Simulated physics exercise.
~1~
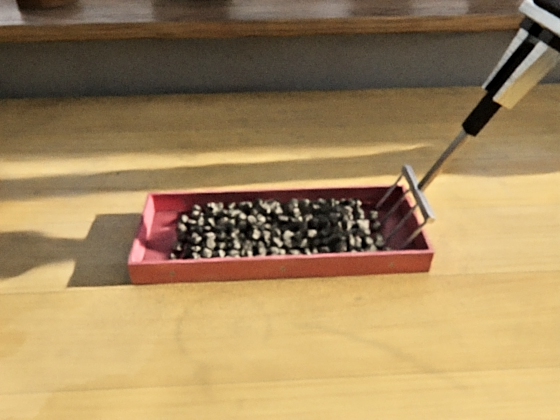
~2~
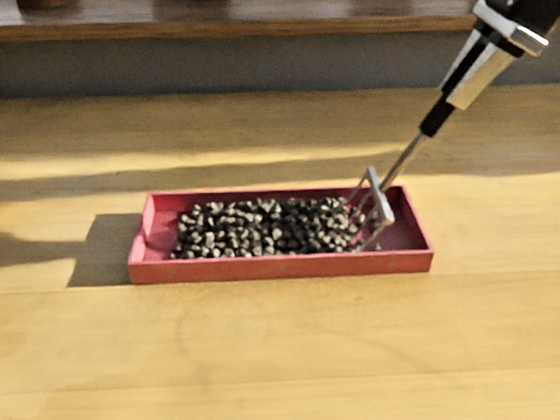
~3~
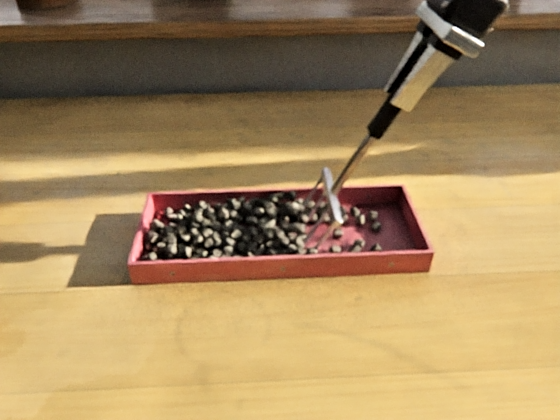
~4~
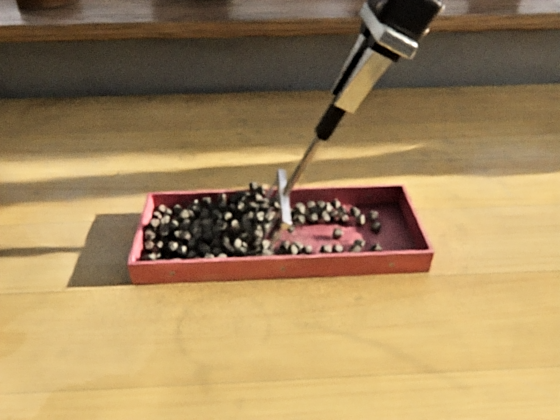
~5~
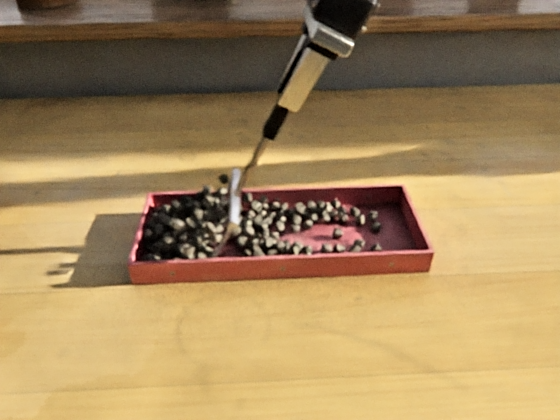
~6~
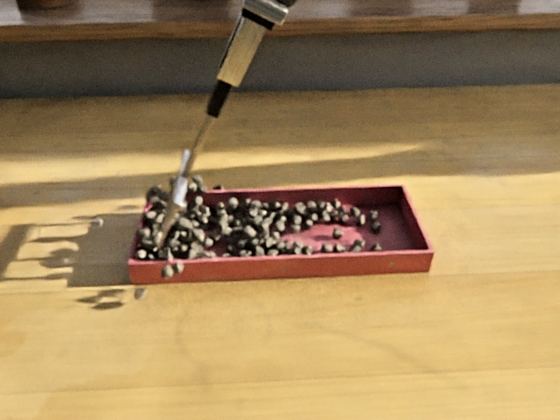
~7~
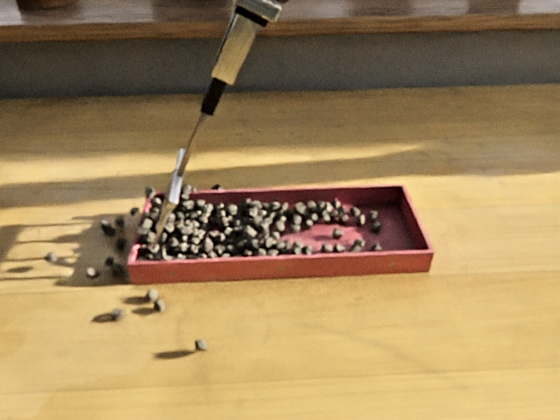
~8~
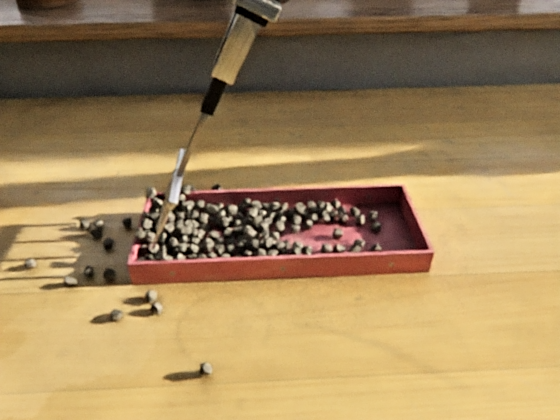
A dark and silver robotic gripper holds a metal rake at the right end of a shallow red tray, seen from slightly above on a sunlit wooden table. Small dark pebbles fill most of the tray. The rake sweeps steadily left, pushing many of them into a heap and leaving a partly bare strip behind it. Near the left end the pebbles pile up, and some spill over the rim. The rake stops there as stray pebbles scatter across the table, left and in front, while most stay in the tray.
